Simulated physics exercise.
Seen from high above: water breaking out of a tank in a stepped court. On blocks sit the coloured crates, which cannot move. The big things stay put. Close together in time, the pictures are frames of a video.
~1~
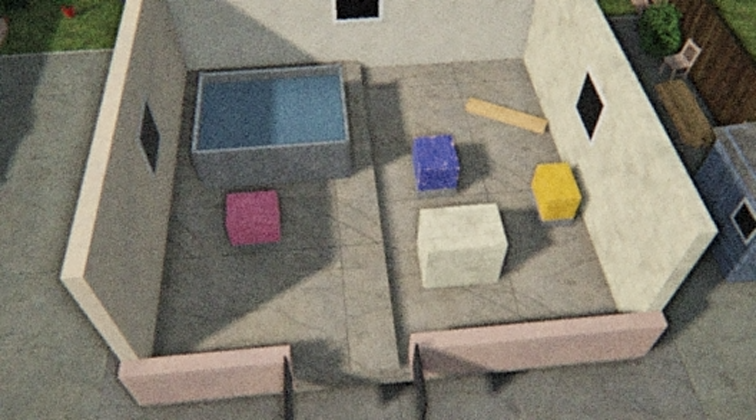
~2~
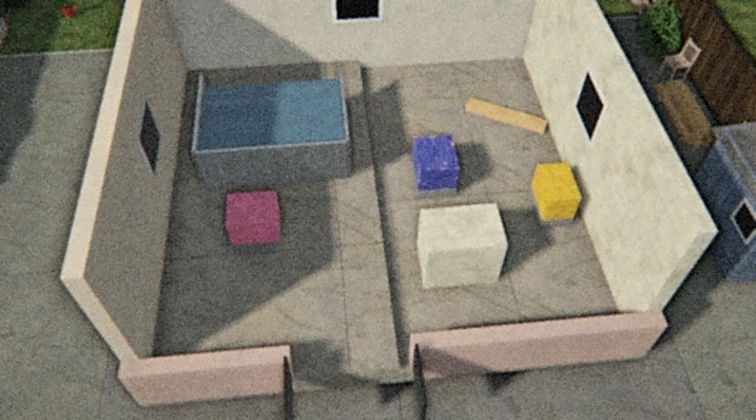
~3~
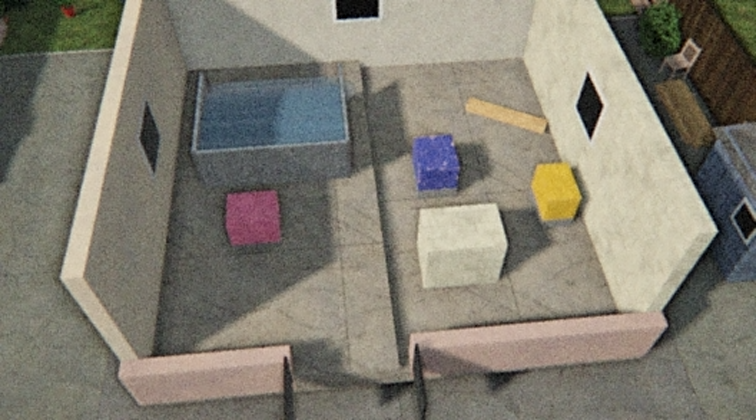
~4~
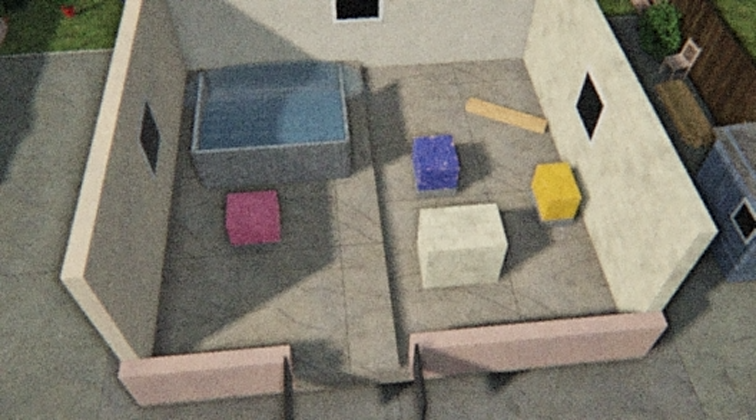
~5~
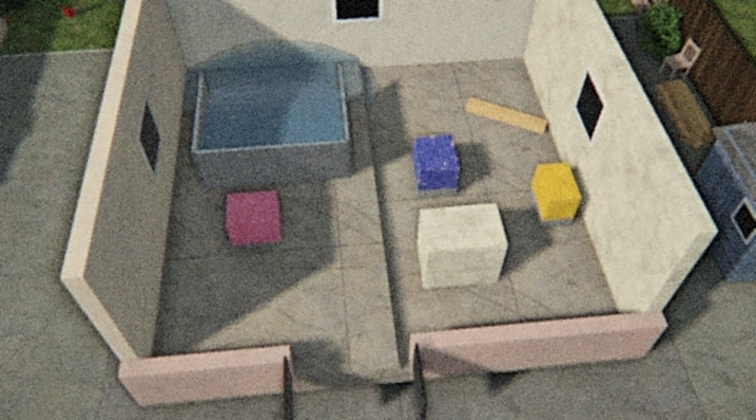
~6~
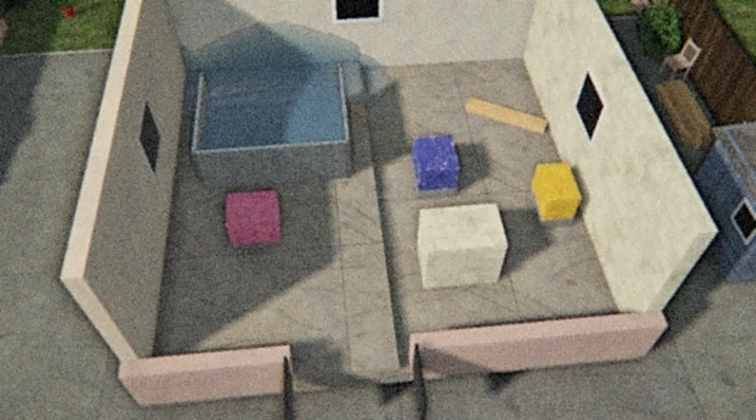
The clip opens on a walled, stepped court seen from above, with a full water tank at the back left and coloured crates standing still. The water level sinks inside the tank, then a pale sheet appears behind its far side and spreads rightward across the floor along the back wall.
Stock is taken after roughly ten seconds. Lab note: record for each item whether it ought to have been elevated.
Outcome: Looks like the pink crate is out of reach of the water; looks like the blue crate is out of reach of the water; looks like the yellow crate is within reach of the water.
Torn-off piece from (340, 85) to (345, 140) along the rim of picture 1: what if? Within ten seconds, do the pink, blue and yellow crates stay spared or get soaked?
Result: Pink crate is not reached; blue crate is swamped; yellow crate is swamped.
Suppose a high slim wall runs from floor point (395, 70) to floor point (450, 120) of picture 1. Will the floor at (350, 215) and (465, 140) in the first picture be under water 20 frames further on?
In order, I'd call them bare and inundated.
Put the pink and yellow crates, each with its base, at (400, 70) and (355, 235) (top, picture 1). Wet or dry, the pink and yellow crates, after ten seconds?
Pink crate: Overtopped; yellow crate: Not reached.
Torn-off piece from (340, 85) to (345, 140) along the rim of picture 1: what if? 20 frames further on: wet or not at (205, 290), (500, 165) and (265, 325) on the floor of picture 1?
Spot one: Spared by the leak. Spot two: Reached by the flood. Spot three: Spared by the leak.
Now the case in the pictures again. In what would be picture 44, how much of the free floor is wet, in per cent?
Estimated share: About 85 %.
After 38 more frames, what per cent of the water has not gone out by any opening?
About 98 per cent.
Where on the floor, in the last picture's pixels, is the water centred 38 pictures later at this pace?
(364, 140).
A moment on, water covers 20 % of the floor; the pink crate not reached, the blue crate not reached, the yellow crate not reached.
Next, water covers 35 % of the floor; the pink crate not reached, the blue crate not reached, the yellow crate not reached.
Then, water covers 55 % of the floor; the pink crate water round its plinth, the blue crate water round its plinth, the yellow crate water round its plinth.
Later, water covers 85 % of the floor; the pink crate water round its plinth, the blue crate water round its plinth, the yellow crate water round its plinth.
In the end, water covers 90 % of the floor; the pink crate stayed above the water, the blue crate stayed above the water, the yellow crate was topped.
